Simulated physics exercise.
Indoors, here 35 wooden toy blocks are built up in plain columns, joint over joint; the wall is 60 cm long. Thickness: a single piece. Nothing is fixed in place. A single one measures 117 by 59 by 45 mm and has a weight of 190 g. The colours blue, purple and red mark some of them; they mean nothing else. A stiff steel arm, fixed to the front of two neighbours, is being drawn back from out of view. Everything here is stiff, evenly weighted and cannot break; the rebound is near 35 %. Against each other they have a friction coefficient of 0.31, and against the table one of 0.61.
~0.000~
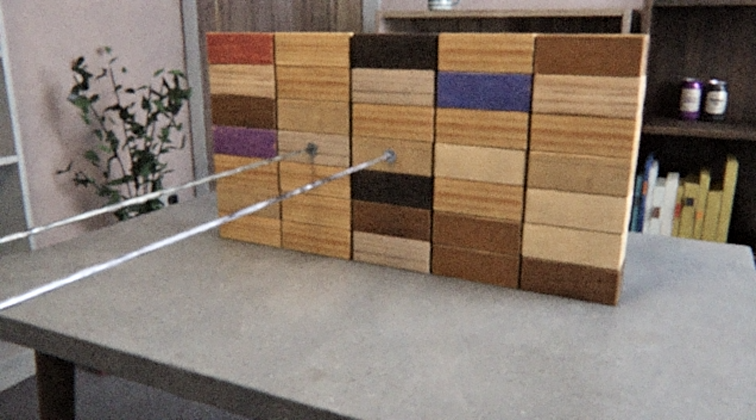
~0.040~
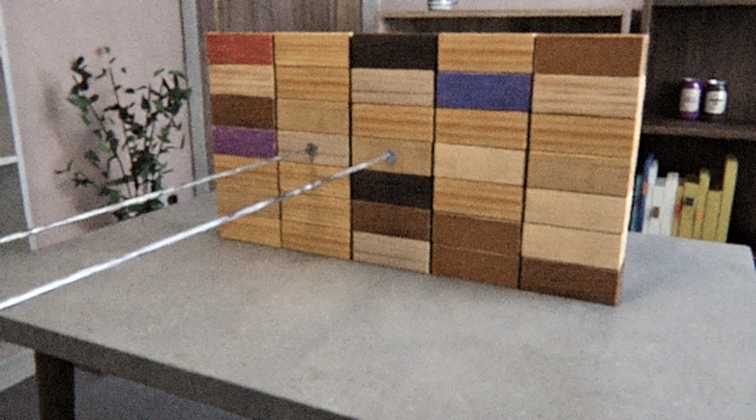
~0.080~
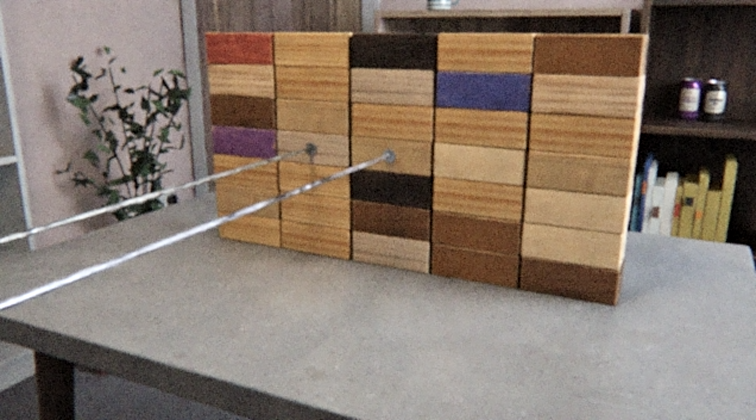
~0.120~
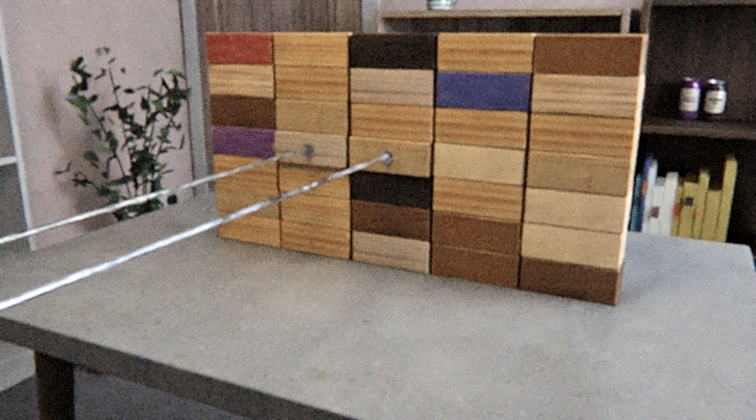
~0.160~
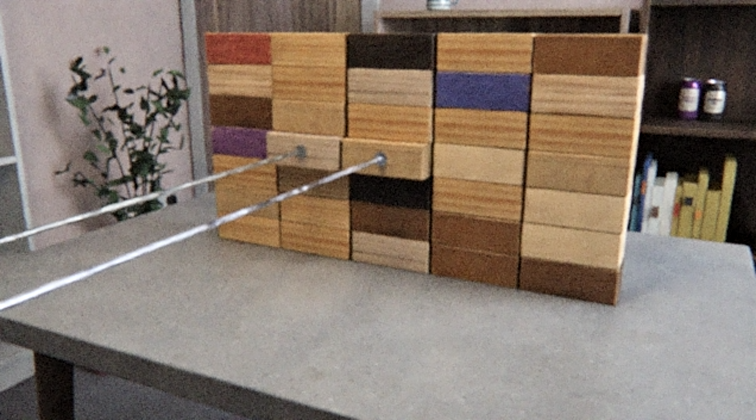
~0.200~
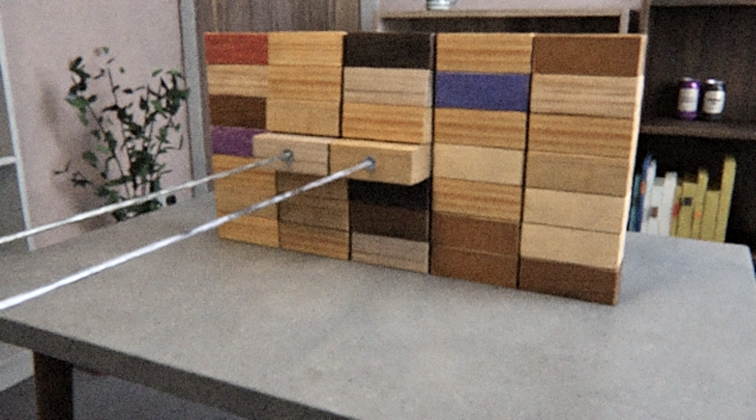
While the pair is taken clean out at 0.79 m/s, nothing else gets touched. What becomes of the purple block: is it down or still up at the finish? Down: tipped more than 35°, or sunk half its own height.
It is still up.
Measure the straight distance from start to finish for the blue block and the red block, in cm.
The blue one ends 0 cm from its start and the red one 0 cm.
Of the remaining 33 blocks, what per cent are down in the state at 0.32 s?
By then 20 %.
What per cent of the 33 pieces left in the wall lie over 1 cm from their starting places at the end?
Share: 20 in a hundred.
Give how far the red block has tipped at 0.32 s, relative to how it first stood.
Measured against how it began, the tilt is near 0 degrees.
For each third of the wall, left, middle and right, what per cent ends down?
20, 50 and 0 per cent, from left to right.
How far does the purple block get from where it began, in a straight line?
Roughly 0 centimetres.
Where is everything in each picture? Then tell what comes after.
In the first picture (each place is the centre of the face we see best), pulled block (332, 144) not yet moving; purple block (244, 142); blue block (482, 91); red block (239, 49); the others all in place.
In the second picture, pulled block (332, 144) not yet moving; purple block (243, 142).
In the third picture, pulled block (332, 144) not yet moving; purple block (243, 142).
In the fourth picture, pulled block (329, 145) 6 mm out; purple block (243, 142).
In the fifth picture, pulled block (322, 147) 25 mm out; purple block (242, 142); 6 have shifted.
In the sixth picture, pulled block (310, 151) 55 mm out; purple block (242, 142); red block (237, 49); blue block (480, 91); steepest lean 5°, the block at (304, 49); 6 have shifted.
By 0.32 s, 6 of the 33 other blocks down; purple block unmoved.
When it is over (1.2 s), 6 of the 33 other blocks down; purple block unmoved; red block unmoved; blue block unmoved. In pixels of the last frame, middles, purple block near (254, 140), red block near (249, 48).
